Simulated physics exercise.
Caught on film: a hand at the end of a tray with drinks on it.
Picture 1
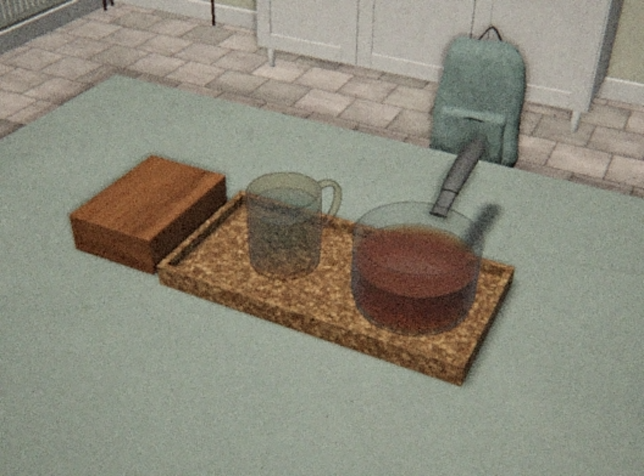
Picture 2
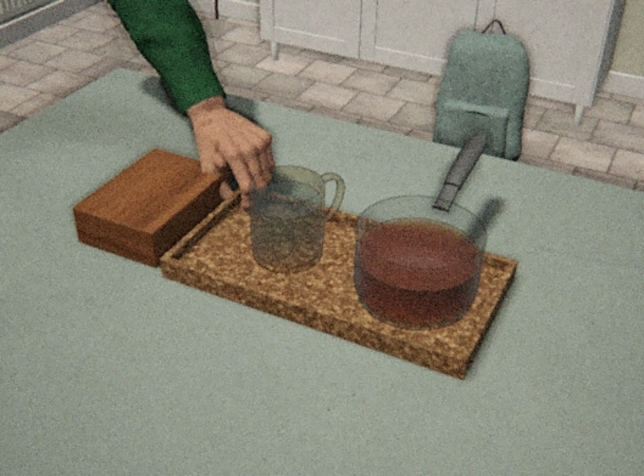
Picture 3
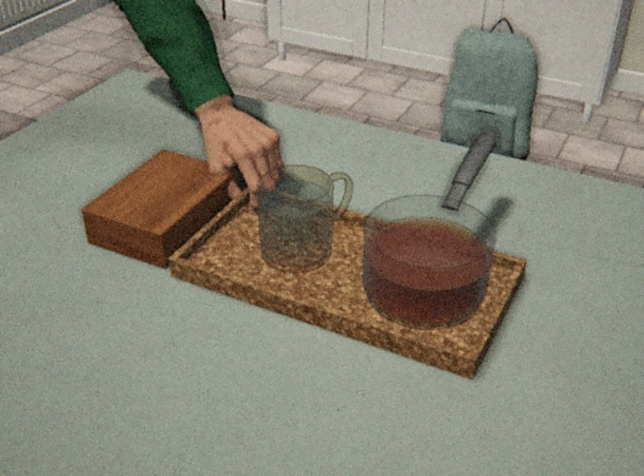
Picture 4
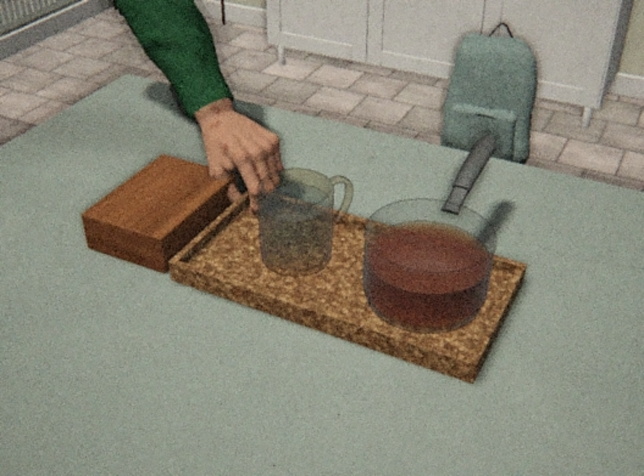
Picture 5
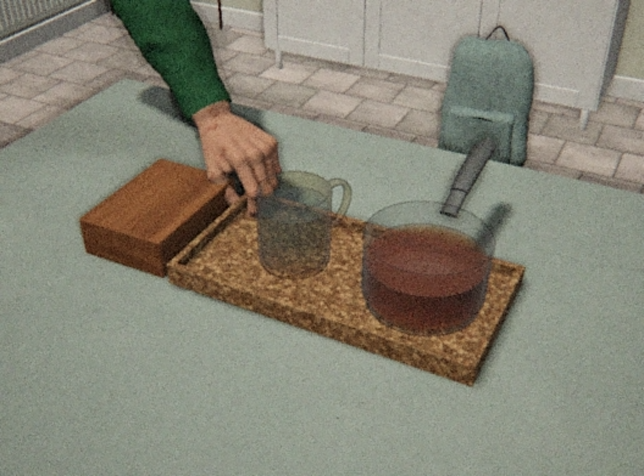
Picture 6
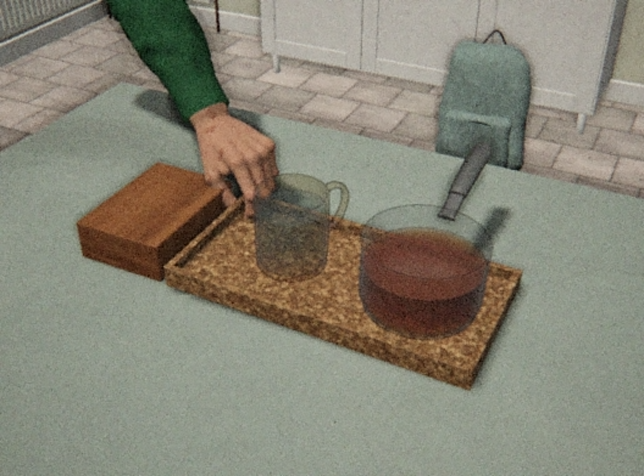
A hand reaches in, grips the tray's left end and barely lifts it.
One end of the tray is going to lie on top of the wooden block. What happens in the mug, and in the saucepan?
The mug holds; the saucepan holds.
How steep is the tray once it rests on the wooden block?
Roughly 9°.
Next, the tray slopes by about 5°; mug, its rim is dry; saucepan, its rim is dry.
After that, the tray slopes by about 10°; mug, its rim is dry; saucepan, its rim is dry.
Finally, the tray slopes by about 9°, resting on the wooden block; mug, its rim is dry; saucepan, its rim is dry.
